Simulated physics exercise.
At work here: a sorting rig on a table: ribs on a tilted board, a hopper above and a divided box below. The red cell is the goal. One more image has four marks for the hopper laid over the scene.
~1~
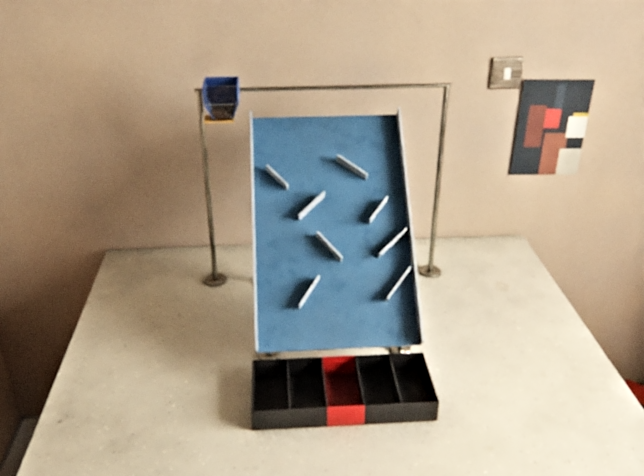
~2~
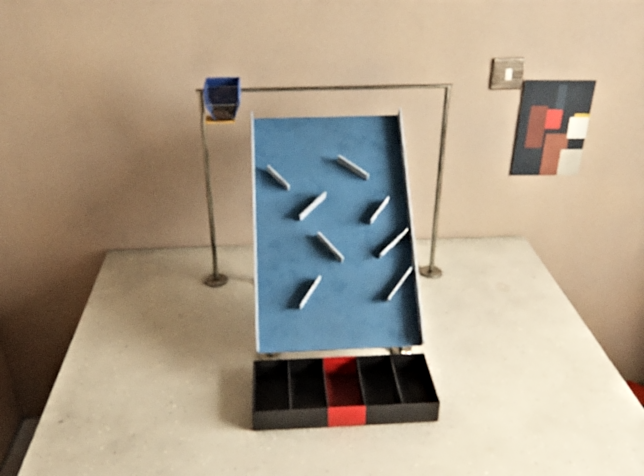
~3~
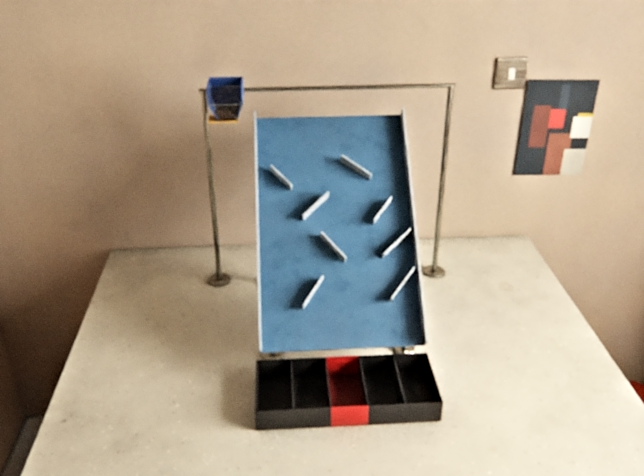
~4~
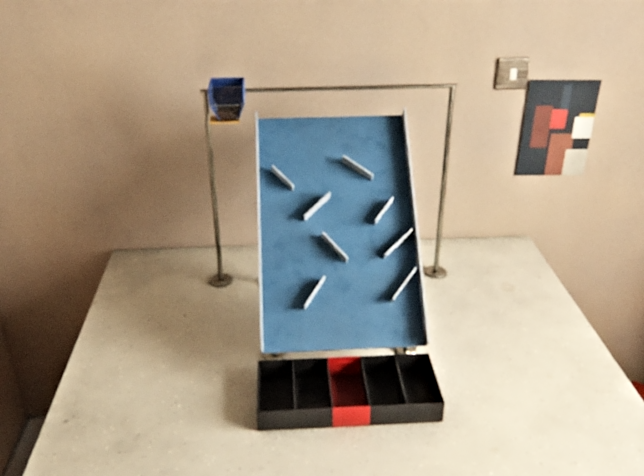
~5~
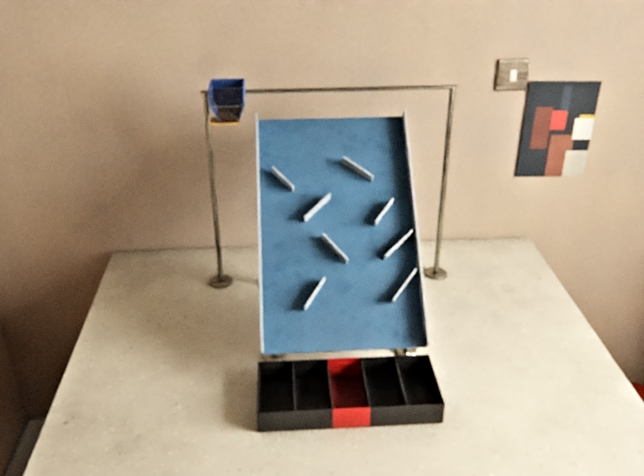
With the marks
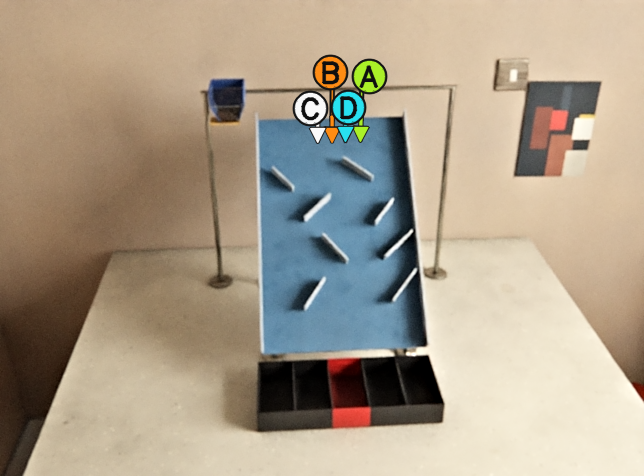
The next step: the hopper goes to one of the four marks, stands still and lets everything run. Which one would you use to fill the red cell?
A.
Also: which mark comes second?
Mark D.
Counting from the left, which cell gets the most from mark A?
The third.
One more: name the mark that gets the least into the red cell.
Mark C.
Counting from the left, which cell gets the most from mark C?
The first.
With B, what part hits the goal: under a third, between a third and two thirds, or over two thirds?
Mark B gives under a third.
On the marked copy, mark A meets the board at (360, 136); mark B meets the board at (332, 137); mark C meets the board at (317, 137); mark D meets the board at (345, 136).
Choosing A, most in the red cell, a small part in other cells, a small part outside the box.
Choosing B, about a quarter in the red cell, about two thirds in other cells, a small part outside the box.
Choosing C, a small part in the red cell, most in other cells, a small part outside the box.
Choosing D, about half in the red cell, about a third in other cells, a small part held on the board, a small part outside the box.
